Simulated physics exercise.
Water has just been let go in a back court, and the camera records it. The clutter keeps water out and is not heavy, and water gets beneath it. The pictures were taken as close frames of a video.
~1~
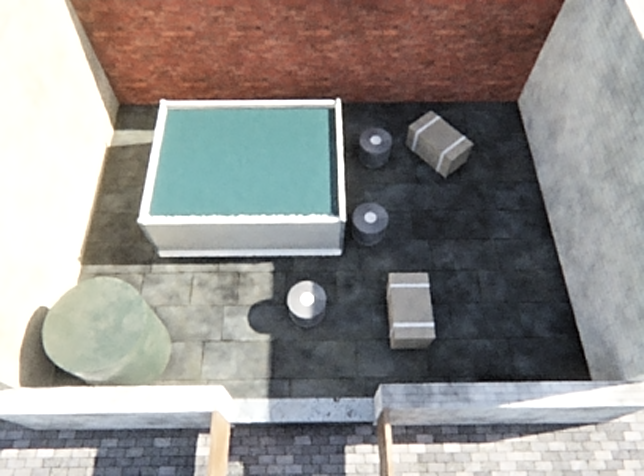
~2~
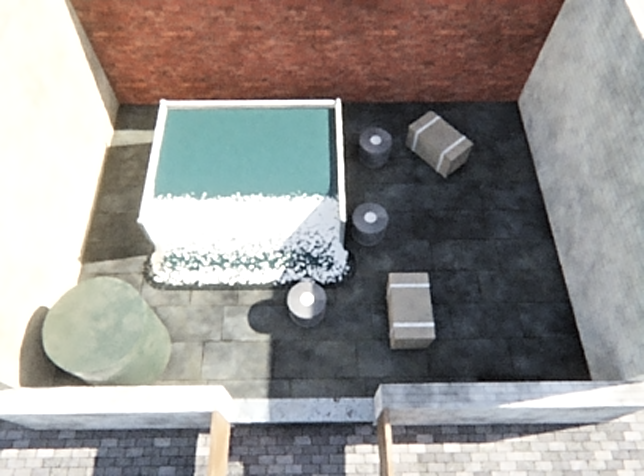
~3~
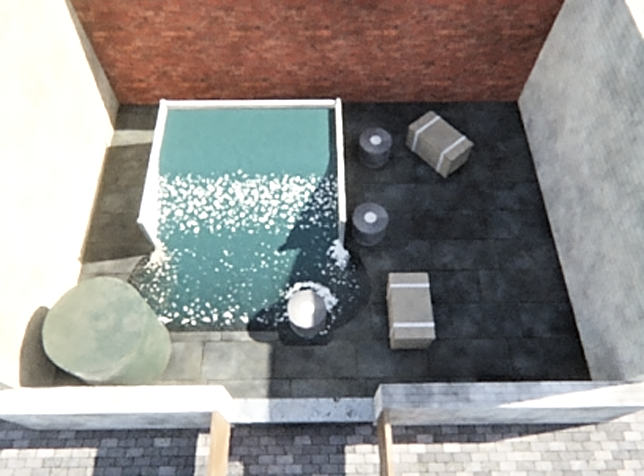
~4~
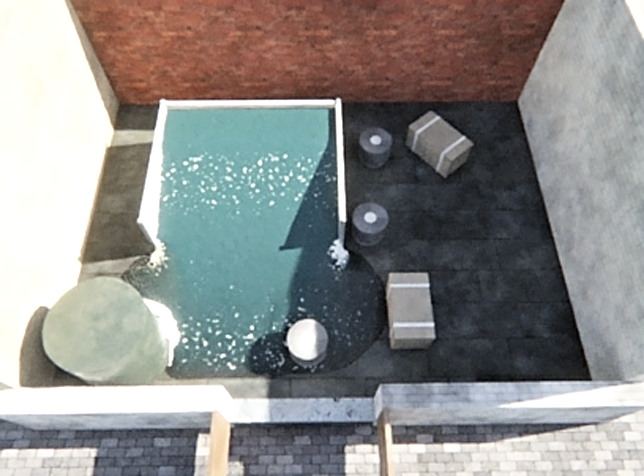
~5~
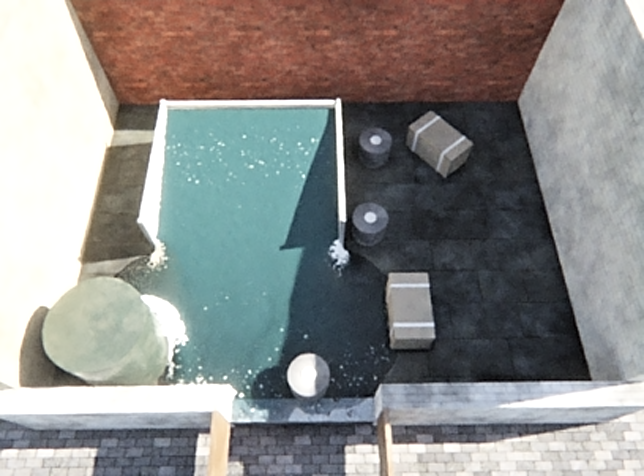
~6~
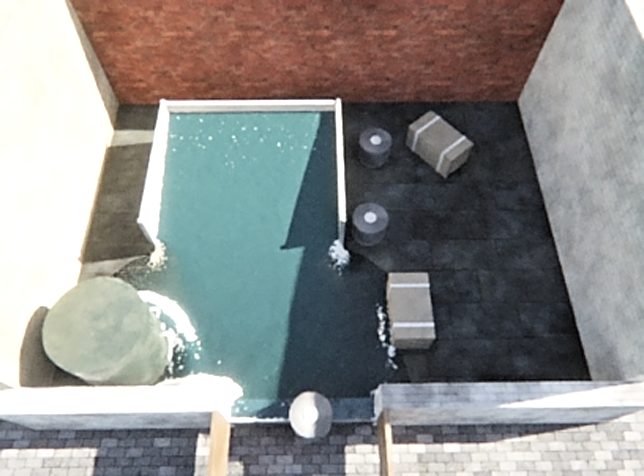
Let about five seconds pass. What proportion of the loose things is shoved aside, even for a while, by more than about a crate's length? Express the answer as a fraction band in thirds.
Fraction band: 1/3 to 2/3.
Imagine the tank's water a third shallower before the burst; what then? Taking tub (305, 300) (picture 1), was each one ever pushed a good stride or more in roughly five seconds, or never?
That one, I'd say: Made it that far.
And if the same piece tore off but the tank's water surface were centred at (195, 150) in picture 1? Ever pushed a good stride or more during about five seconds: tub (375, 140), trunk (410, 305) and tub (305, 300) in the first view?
As listed: No, that far or more, shifted that much.
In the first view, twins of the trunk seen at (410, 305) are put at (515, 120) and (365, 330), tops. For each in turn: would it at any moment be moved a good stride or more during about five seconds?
First: Stays short of it; second: Covers that distance.
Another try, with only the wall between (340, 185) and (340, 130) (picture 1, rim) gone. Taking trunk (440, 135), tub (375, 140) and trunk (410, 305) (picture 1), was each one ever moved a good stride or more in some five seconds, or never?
In the order asked: Goes the distance, then goes the distance, then goes the distance.
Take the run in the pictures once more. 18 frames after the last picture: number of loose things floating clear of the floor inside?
That comes out at 0.
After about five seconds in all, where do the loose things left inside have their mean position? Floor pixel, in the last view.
Close to pixel (411, 199).
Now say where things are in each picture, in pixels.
The first frame shows a tub at (307, 299) rests on the ground; a tub at (370, 218) rests on the ground; 0 of 5 have shifted.
The second frame shows a tub at (307, 299), on the bottom; a tub at (370, 218) rests on the ground; 0 of 5 have shifted.
The third frame shows a tub at (307, 309), on the bottom, close to its start; a tub at (370, 218), on the bottom; 1 of 5 have shifted.
The fourth frame shows a tub at (307, 339), on the bottom, a stride from its start; a tub at (370, 218) rests on the ground; 1 of 5 have shifted.
The fifth frame shows a tub at (309, 375), on the bottom, a stride from its start; a tub at (370, 218) rests on the ground; 1 of 5 have shifted.
The sixth frame shows a tub at (311, 415), on the bottom, a stride from its start; a tub at (370, 218), on the bottom; 1 of 5 have shifted.
A moment on, 1 of 5 are well off their spots; 0 afloat.
Next, 1 of 5 are well off their spots; 0 afloat.
Later, 2 of 5 are well off their spots; 0 afloat.
In the end, 2 of 5 are well off their spots, and 2 have been at some point; 0 afloat.
